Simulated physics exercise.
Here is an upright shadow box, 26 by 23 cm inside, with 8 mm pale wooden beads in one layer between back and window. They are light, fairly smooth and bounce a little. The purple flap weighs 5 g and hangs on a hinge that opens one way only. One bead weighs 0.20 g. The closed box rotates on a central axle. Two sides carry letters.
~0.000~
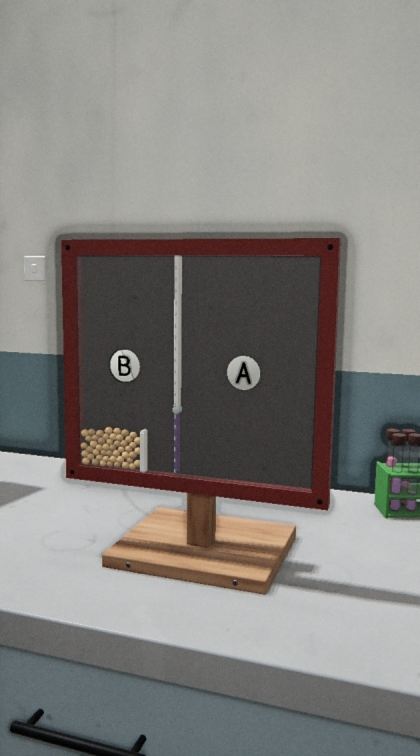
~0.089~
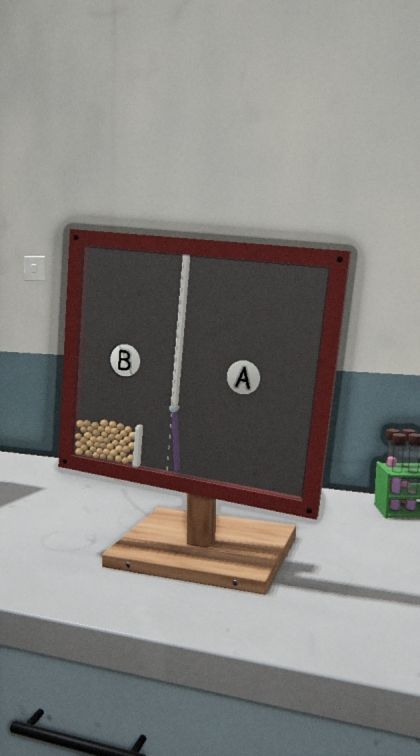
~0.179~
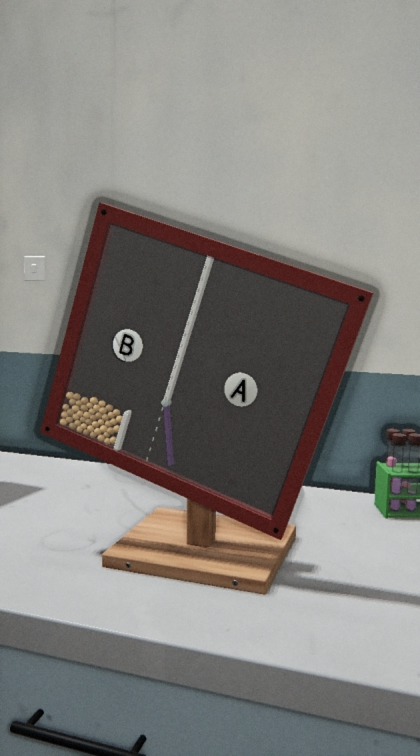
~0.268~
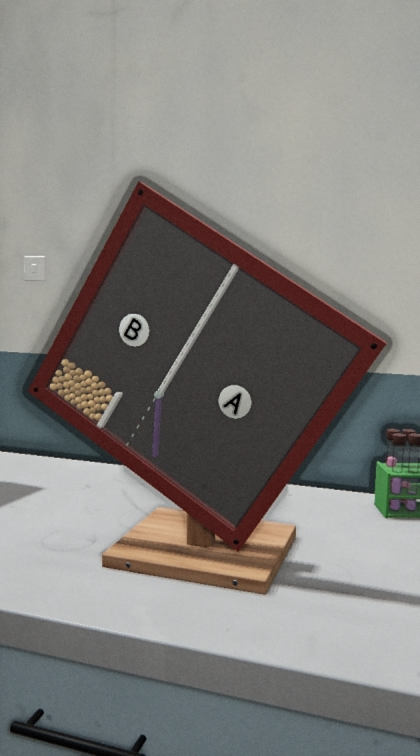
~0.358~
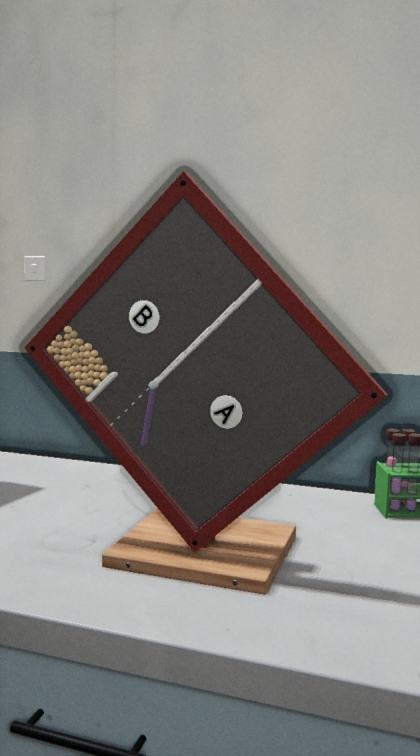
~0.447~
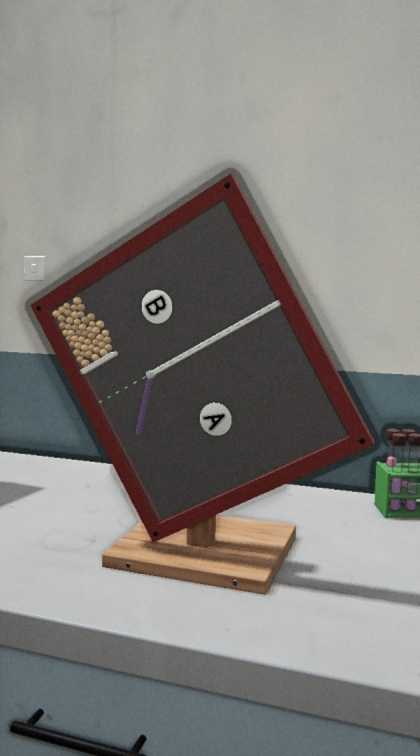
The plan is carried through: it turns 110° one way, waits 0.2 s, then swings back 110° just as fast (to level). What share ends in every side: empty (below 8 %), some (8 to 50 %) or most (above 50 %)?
A most, B some.
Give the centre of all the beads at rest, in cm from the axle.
About 2 cm right and 11 cm below.
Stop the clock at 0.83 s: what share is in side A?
Some 5 per cent.
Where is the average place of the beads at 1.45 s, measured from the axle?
Some 2 cm right and 3 cm above.
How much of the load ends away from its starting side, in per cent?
About 65 per cent.
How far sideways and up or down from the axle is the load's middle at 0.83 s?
Some 3 cm left and 6 cm above.
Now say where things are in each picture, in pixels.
Level; about 50 beads; load centre (111, 449); top bead (117, 431); purple flap (177, 410); A (244, 373), B (125, 366), in the first frame.
Turned 4° clockwise; load centre (105, 441); top bead (104, 423), in the second frame.
Turned 17° clockwise; load centre (91, 418); top bead (70, 396); wall ends (168, 398), (128, 413), in the third frame.
Turned 31° clockwise; load centre (82, 390); top bead (65, 363); purple flap (159, 394) tilted 4°, in the fourth frame.
Turned 46° clockwise; load centre (78, 361); top bead (68, 330), in the fifth frame.
Turned 60° clockwise; load centre (83, 333); top bead (77, 301); purple flap (151, 374) tilted 13°; A (216, 419), B (157, 307), in the sixth frame.
After 0.83 s, it stands 110° clockwise; the beads' middle is 3 cm left of and 6 cm above the centre; A 5 %, B 95 %; purple flap open 47°.
After 1.45 s, it stands 55° clockwise; the beads' middle is 2 cm right of and 3 cm above the centre; A 10 %, B 90 %; purple flap open 47°.
After 1.86 s, it stands level; the beads' middle is 2 cm right of and 10 cm below the centre; A 70 %, B 30 %; purple flap open 42°.
All still by 2.4 s, it stands level; A 65 %, B 35 %; purple flap open 38°.
